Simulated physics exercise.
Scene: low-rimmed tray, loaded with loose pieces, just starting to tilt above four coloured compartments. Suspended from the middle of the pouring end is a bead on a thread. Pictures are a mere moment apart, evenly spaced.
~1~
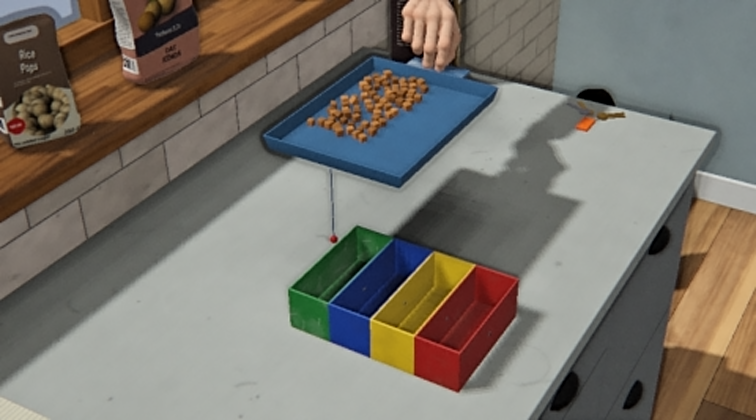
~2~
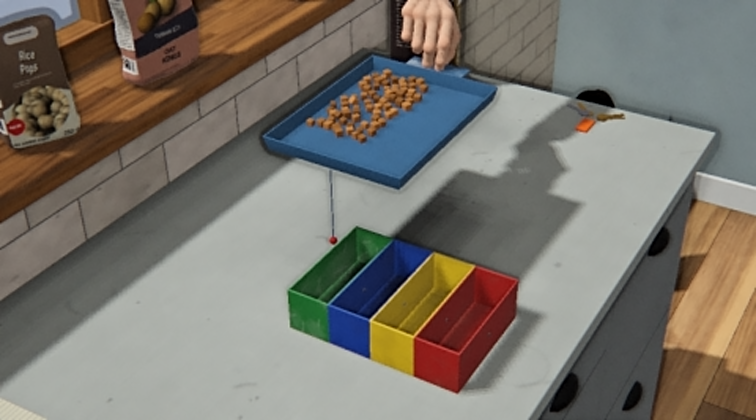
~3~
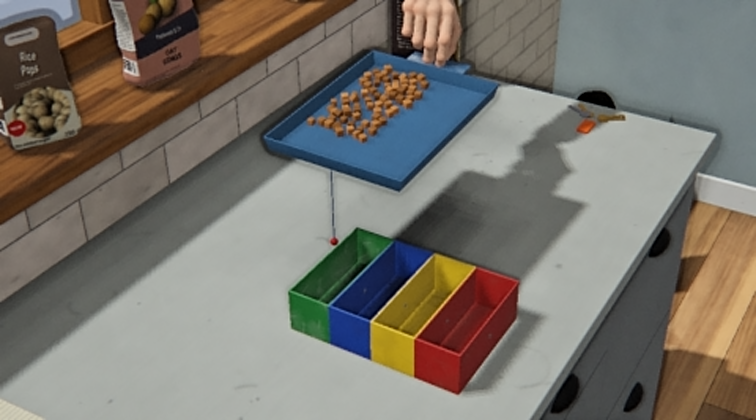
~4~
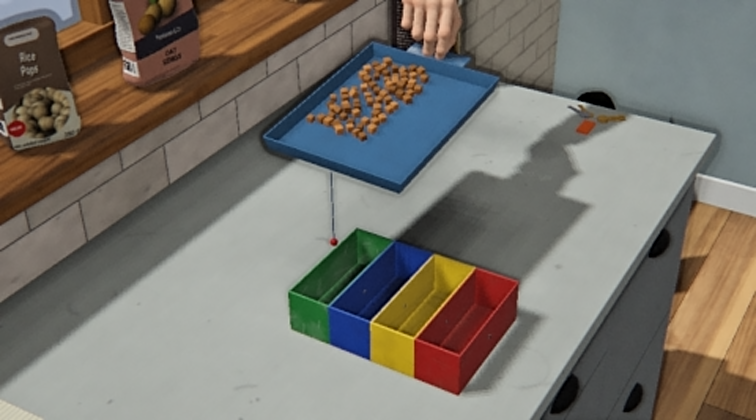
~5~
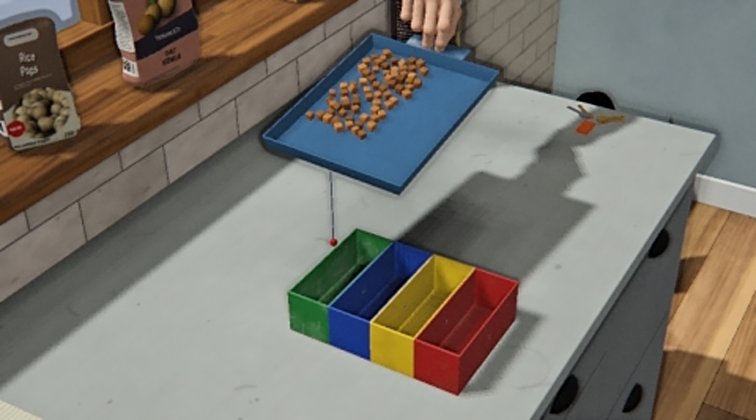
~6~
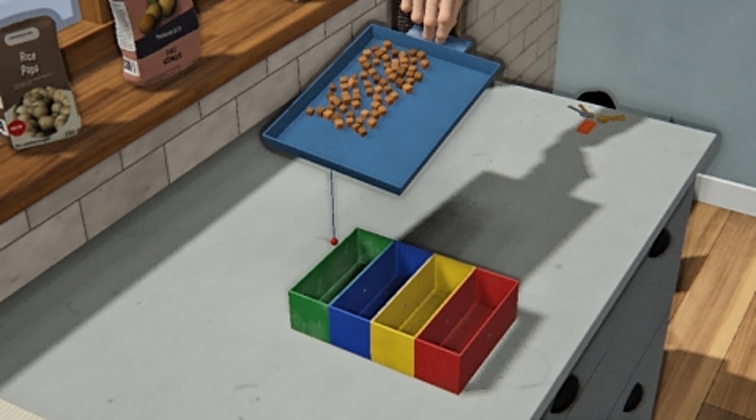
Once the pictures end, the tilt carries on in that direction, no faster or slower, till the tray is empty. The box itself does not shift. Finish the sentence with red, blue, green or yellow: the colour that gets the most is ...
... Blue.
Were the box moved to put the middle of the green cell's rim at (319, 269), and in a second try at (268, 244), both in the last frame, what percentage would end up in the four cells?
You'd see roughly 100 per cent first and roughly 100 per cent second.
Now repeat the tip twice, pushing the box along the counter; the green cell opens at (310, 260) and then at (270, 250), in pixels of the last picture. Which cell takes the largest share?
First place: The cell in yellow; second place: That red cell.
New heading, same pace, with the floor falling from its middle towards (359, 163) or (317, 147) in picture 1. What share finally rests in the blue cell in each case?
The first gives 30 %, the second 0 %.
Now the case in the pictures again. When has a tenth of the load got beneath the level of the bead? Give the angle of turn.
At roughly 65°.
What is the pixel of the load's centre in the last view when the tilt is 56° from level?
Around (373, 164).
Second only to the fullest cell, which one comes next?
Second position is held by the cell in green.
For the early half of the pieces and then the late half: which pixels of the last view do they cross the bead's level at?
Early-half point (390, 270); late-half point (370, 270).
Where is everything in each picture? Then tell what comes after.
In the first picture, corners of the pouring end at (269, 135) and (399, 174), level; middle of the load at (368, 104), brown sugar cubes; bead on its thread at (334, 239); green cell at (309, 311); blue cell at (350, 327); yellow cell at (393, 343); red cell at (437, 360).
In the second picture, corners of the pouring end at (268, 136) and (399, 176), level; middle of the load at (368, 103).
In the third picture, corners of the pouring end at (269, 136) and (399, 178), tipped barely, lowest at the right corner; middle of the load at (369, 101).
In the fourth picture, corners of the pouring end at (268, 136) and (399, 180), tipped a little, lowest at the right corner; middle of the load at (368, 96).
In the fifth picture, corners of the pouring end at (268, 135) and (399, 183), tipped a little, lowest at the right corner; middle of the load at (367, 91).
In the sixth picture, corners of the pouring end at (268, 134) and (399, 184), tipped a little, lowest at the right corner; middle of the load at (368, 85); green cell at (309, 314); blue cell at (350, 329); yellow cell at (393, 346); red cell at (437, 363).
Soon, tray tipped steeply; nearly all on the tray; a small part falling or outside the box.
A while on, tray tipped right over; most on the tray; a small part in the blue cell; a small part in the yellow cell; a stray few in the green cell.
Towards the end, tray tipped past a quarter turn; most in the blue cell; about a quarter in the green cell; a small part in the yellow cell.
Finally, tray tipped past a quarter turn; most in the blue cell; about a quarter in the green cell; a small part in the yellow cell; none in the red cell.
